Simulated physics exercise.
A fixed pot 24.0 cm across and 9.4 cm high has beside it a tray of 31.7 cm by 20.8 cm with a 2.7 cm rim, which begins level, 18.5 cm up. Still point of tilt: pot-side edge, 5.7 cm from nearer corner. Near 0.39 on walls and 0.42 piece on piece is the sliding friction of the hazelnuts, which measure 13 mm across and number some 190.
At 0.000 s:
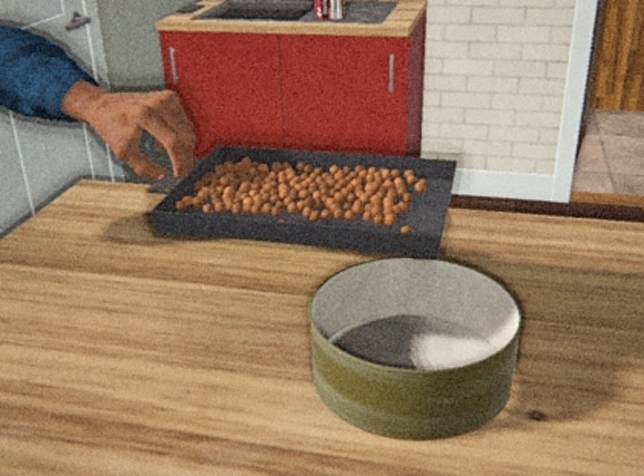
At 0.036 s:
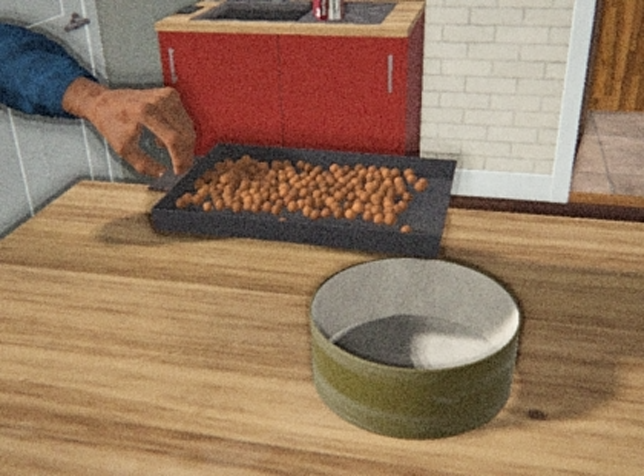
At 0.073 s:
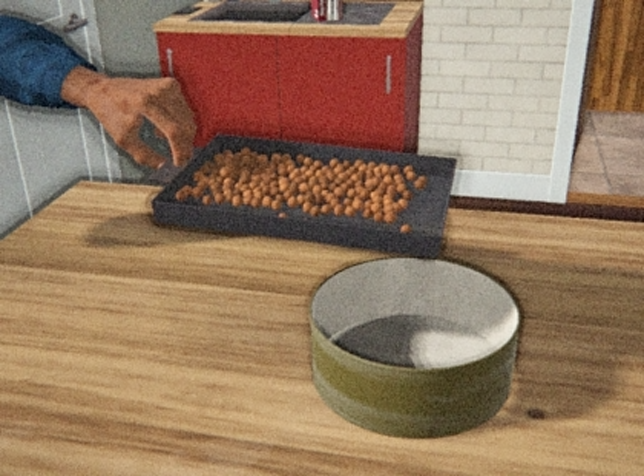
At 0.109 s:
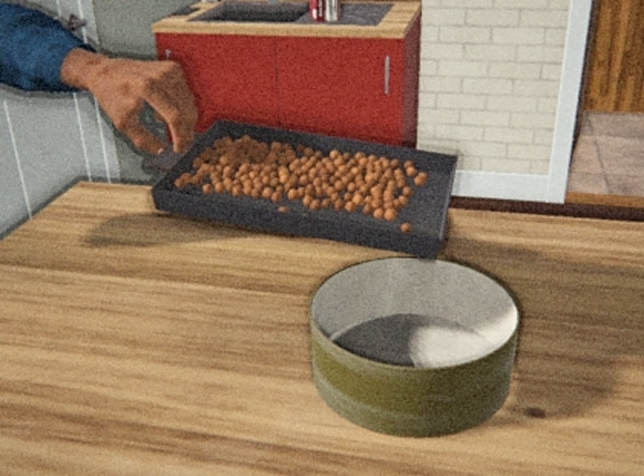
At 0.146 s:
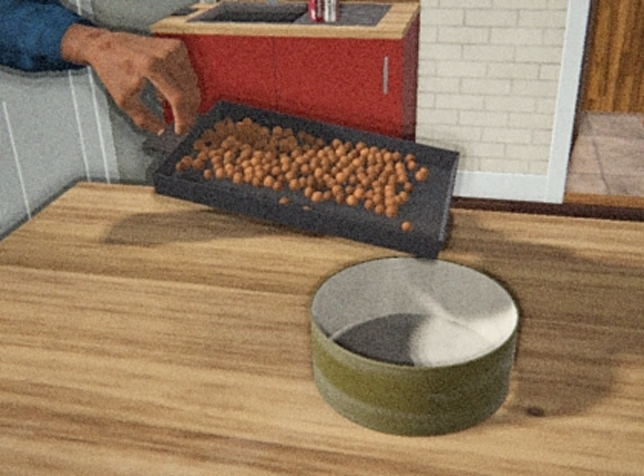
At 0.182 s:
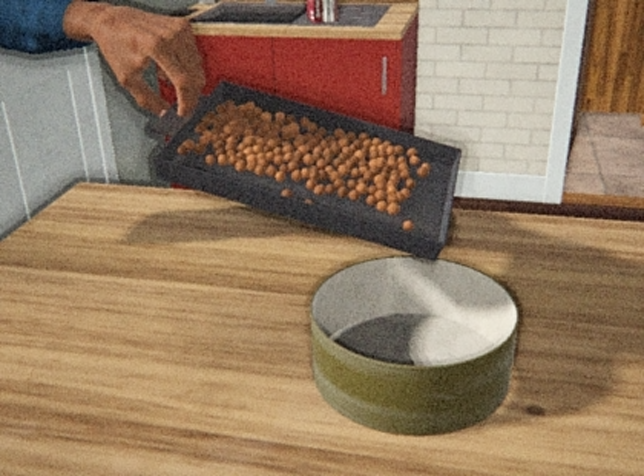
In a kitchen, a hand at the left raised one end of a dark tray of small round brown pieces on a wooden table, slanting it down toward a green pot.
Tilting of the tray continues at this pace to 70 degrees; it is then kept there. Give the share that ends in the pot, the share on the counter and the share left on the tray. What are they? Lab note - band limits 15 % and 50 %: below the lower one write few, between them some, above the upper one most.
Pot = some; counter = some; tray = some.
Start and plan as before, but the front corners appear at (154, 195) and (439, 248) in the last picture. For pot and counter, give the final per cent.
Pot 35 % / counter 10 %.
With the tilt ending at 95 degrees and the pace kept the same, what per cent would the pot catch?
Roughly 65 percent.
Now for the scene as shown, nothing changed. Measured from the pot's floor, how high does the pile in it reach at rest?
Around 1.5 cm above the floor.
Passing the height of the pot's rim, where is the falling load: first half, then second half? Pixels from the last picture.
First half close to (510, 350), second half close to (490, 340).
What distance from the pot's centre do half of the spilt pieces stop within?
34 cm.
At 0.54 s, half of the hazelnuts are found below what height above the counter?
About 26 cm.
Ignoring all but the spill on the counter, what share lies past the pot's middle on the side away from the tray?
Around 100 per cent, give or take.
After 0.39 s, tilt 43 degrees; the tray holds 100 %, the pot 0 %.
After 0.54 s, tilt 63 degrees; the tray holds 100 %, the pot 0 %.
Then, at 0.80 s, tilt 70 degrees; the tray holds 45 %, the pot 15 %.
By 2.1 s all is still; pot 25 %, counter 35 %, tray 40 %.
